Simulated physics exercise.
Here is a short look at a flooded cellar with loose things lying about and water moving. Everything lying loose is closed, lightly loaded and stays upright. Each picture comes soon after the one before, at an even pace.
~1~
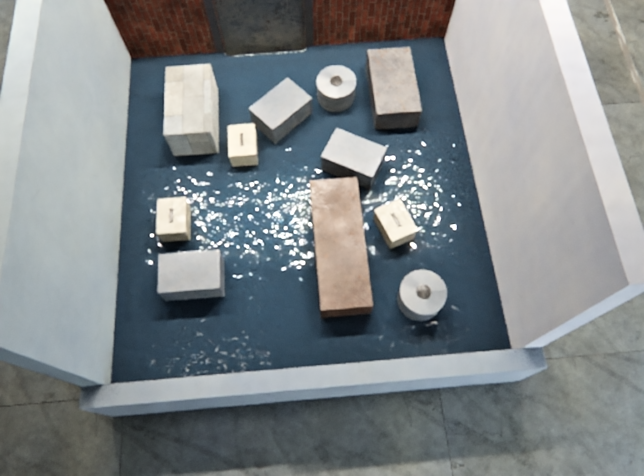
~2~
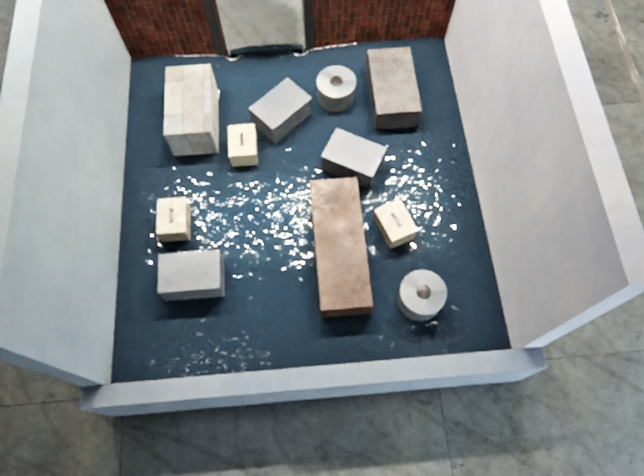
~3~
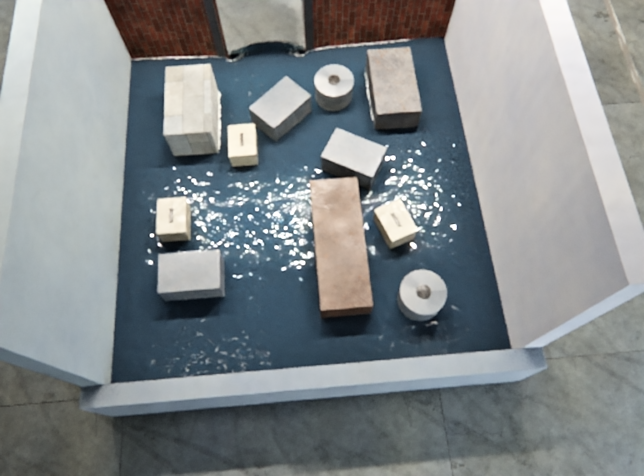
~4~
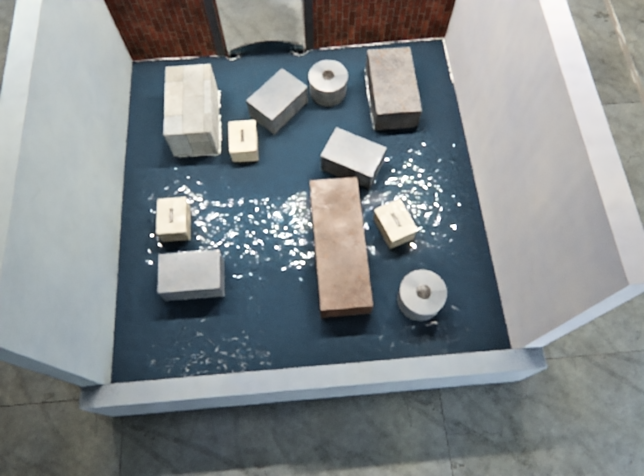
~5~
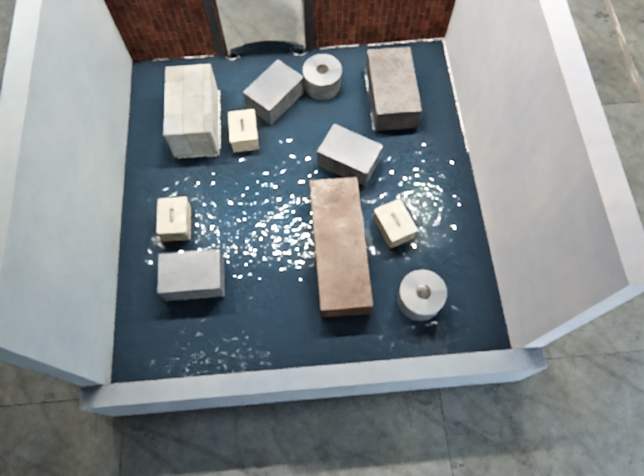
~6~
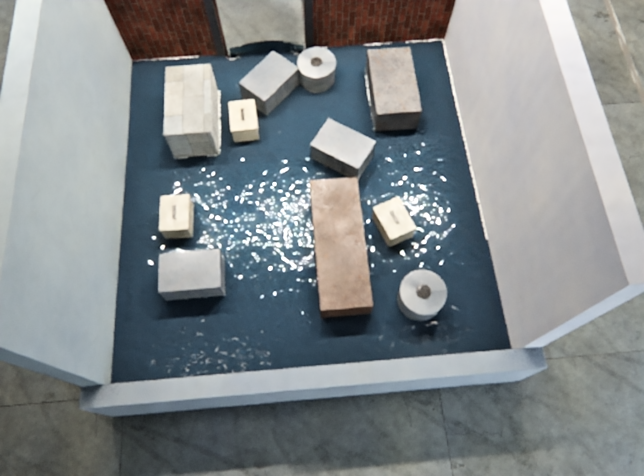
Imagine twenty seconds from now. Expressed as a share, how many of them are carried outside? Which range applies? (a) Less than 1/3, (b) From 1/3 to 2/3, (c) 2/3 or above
b, from 1/3 to 2/3.
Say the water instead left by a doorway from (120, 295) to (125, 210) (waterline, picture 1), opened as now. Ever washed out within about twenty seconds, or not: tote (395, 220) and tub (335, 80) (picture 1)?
In that order: No, inside.
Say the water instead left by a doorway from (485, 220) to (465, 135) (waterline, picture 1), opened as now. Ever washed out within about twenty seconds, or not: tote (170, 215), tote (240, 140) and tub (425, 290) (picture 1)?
The first never exits, the second never exits, the third exits.
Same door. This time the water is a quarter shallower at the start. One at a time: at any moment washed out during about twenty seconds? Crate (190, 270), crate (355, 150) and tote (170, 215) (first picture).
First never leaves, then flushed away, then never leaves.
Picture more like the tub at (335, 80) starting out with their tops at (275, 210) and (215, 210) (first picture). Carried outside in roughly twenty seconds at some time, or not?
First lost, then lost.
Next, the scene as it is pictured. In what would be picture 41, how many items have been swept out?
5.
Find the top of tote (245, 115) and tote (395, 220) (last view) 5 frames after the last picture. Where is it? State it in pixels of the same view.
The tops should be near (232, 66) and near (384, 186).
A moment on, 2 of 8 are out; 6 afloat.
Next, 4 of 8 are out; 4 afloat.
Later, 5 of 8 are out; 3 afloat.
In the end, 5 of 8 are out; 3 afloat.
